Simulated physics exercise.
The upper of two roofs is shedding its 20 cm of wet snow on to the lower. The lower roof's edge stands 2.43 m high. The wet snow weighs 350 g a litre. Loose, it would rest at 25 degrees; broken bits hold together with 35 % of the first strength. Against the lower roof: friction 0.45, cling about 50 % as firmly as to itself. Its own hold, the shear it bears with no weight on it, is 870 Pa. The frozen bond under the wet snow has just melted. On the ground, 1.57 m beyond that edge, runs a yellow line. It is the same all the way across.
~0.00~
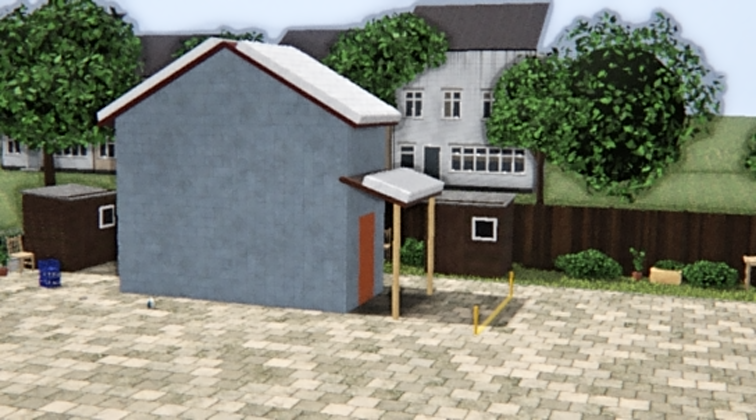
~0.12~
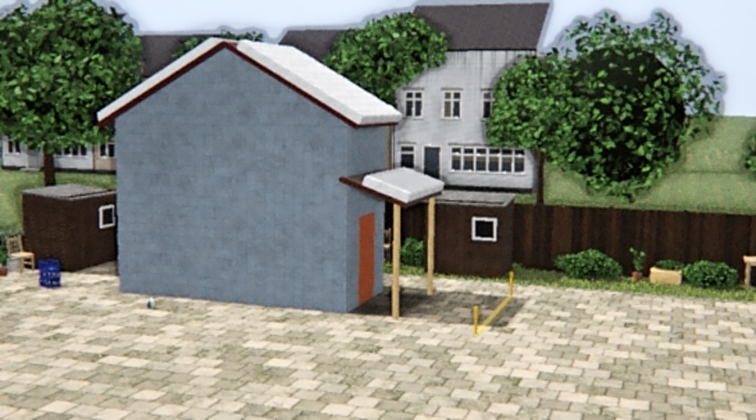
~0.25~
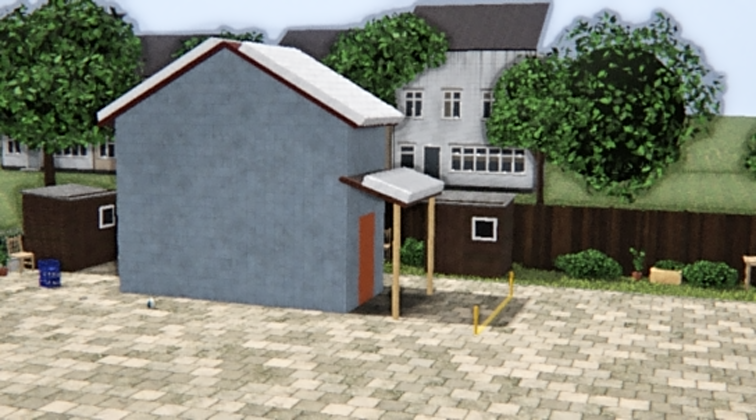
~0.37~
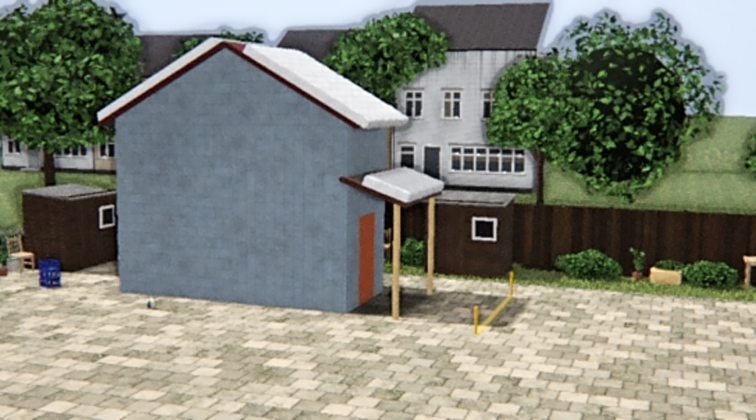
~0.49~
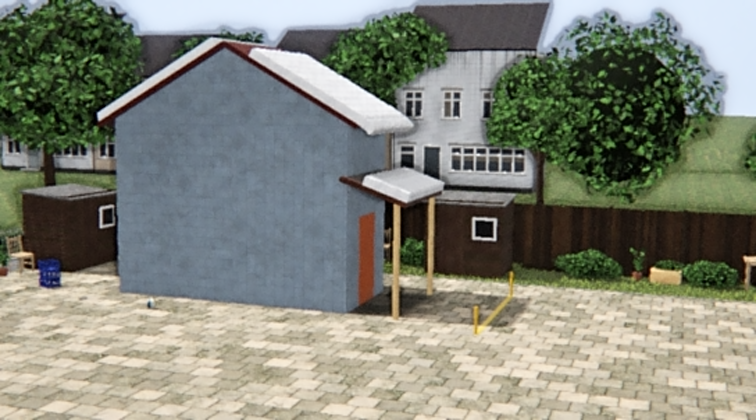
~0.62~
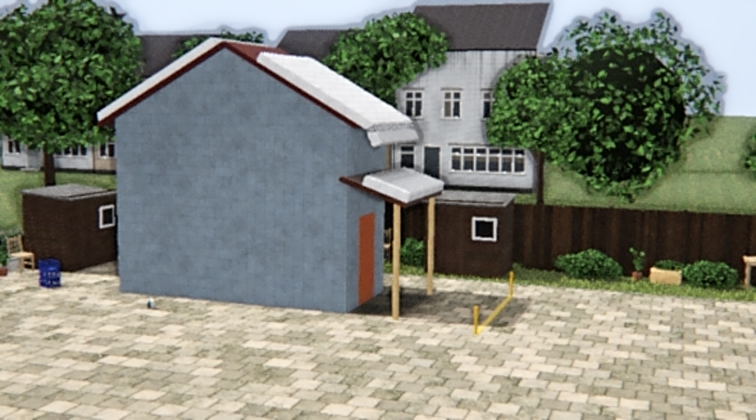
In this clip, a thick white layer on the upper roof of a blue-grey building slides slowly down to the right, baring a reddish strip near the ridge, then its lower end extends past the roof edge and begins cracking.
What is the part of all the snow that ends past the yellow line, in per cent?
It comes to some 39 %.
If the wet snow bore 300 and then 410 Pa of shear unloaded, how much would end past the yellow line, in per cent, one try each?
In turn about 45 %, 45 %.
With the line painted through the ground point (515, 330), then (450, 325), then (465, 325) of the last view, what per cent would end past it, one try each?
In that order: 30 %, 60 %, 50 %.
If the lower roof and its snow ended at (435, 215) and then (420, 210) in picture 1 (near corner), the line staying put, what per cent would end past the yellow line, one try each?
In turn about 55 %, 50 %.
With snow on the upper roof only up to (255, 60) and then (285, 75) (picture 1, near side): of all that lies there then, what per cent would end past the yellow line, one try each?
In turn about 35 %, 30 %.
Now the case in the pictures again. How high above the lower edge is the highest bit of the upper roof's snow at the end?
Some 0.5 m.
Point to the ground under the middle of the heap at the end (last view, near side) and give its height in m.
Around (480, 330); it stands about 0.3 m.
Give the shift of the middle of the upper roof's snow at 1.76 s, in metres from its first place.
Some 5.0 m.
After 1.14 s, none is below the lower edge and 0 % is past the line.
After 1.76 s, 61 % is below the lower edge and 0 % is past the line.
After 2.38 s, 77 % is below the lower edge and 39 % is past the line.
After 3.00 s, 77 % is below the lower edge and 39 % is past the line.
After 3.10 s, 77 % is below the lower edge and 39 % is past the line.
